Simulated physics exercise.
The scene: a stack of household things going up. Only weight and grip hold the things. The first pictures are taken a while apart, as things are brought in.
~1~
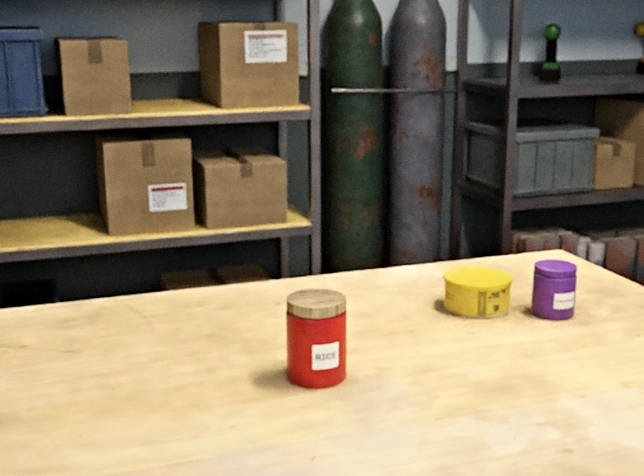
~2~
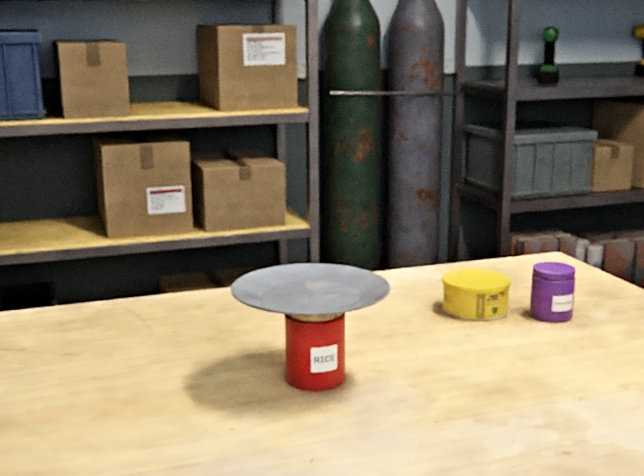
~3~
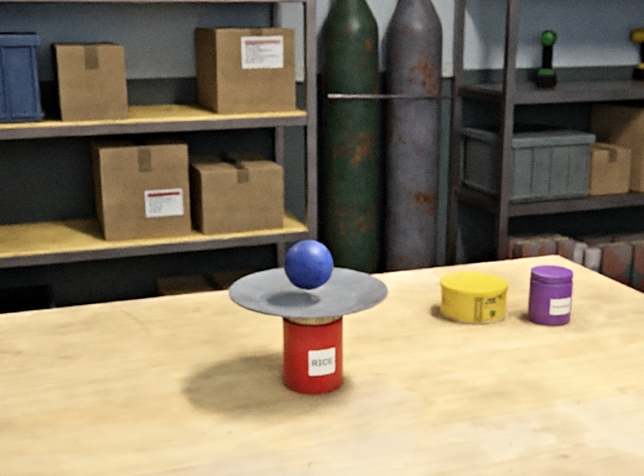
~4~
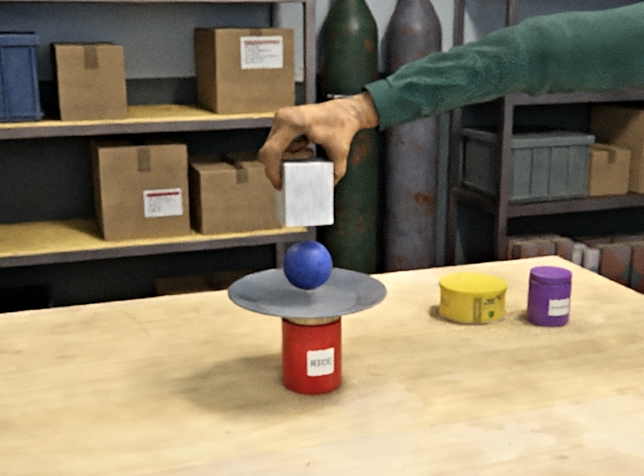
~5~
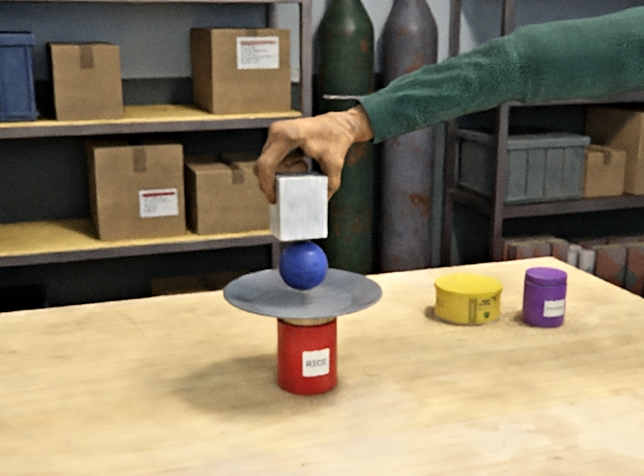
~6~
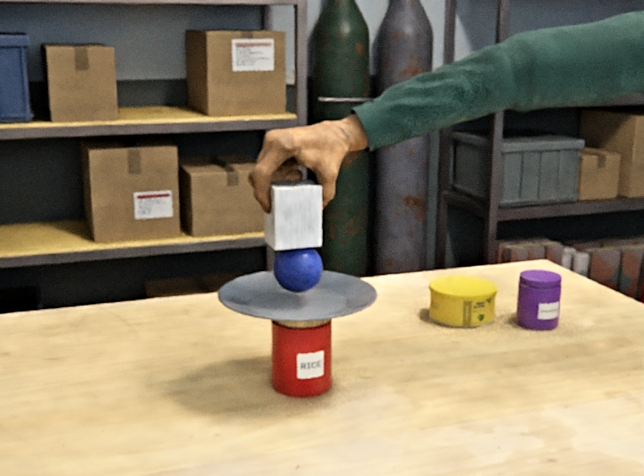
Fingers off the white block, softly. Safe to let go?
In the end the pile comes apart.
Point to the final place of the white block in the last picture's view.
At about (133, 383).
Then, 0.40 s past the last view, white block rocked 46° from its first pose near (258, 229).
Then, 0.60 s past the last view, white block now fallen.
Then, 0.70 s past the last view, things are still on the move.
Finally, fallen, white block; the other 5 still in place. Final places as the last picture's camera would see them, white block near (133, 382). The pile gives way.
